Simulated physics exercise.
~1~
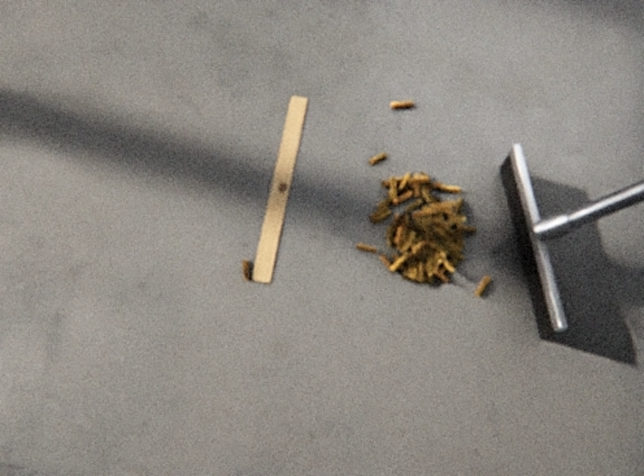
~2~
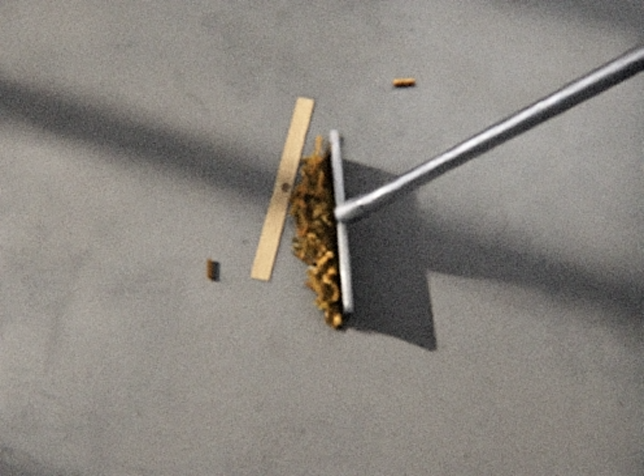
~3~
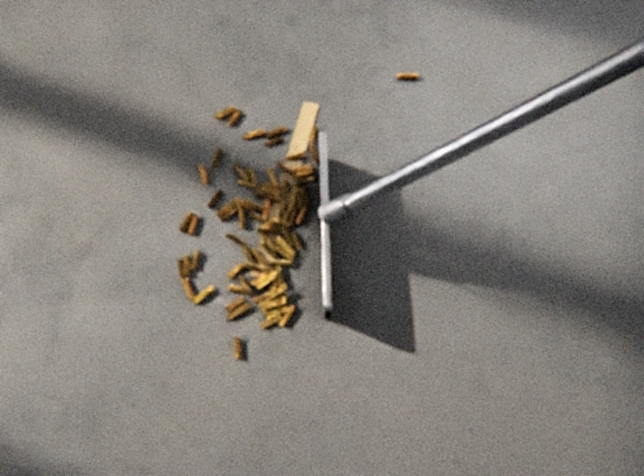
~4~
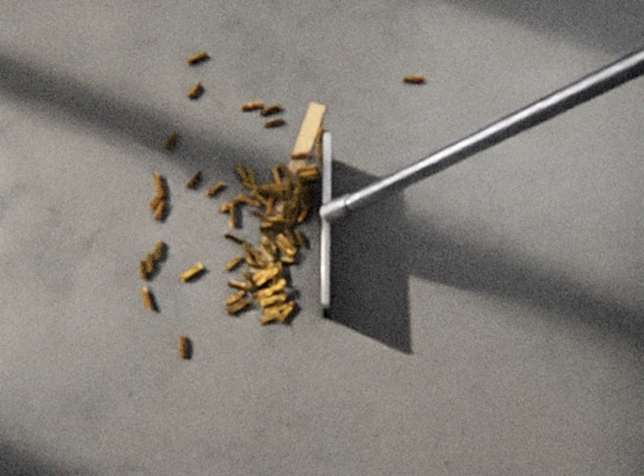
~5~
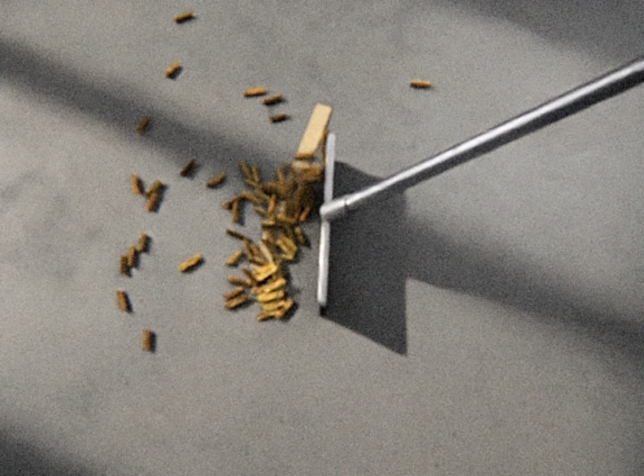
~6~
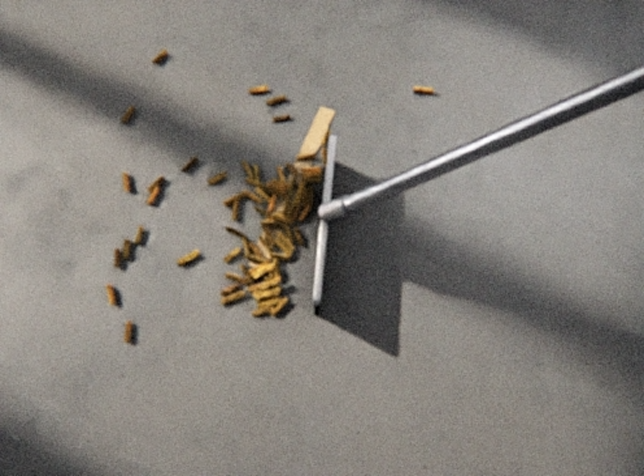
To begin with, a loose heap of small, brownish-yellow pasta pieces lies on a grey floor between a pale, narrow strip on the left and a long-handled squeegee on the right. The squeegee sweeps left, pressing the heap into a tall, narrow band beside the strip. It pushes slightly farther, and pieces spill over and past the strip, covering all but its upper end. The blade then stays nearly in place while several stray pieces scatter farther left. Finally, they lie scattered, with a dense pile remaining against the blade and over much of the strip.
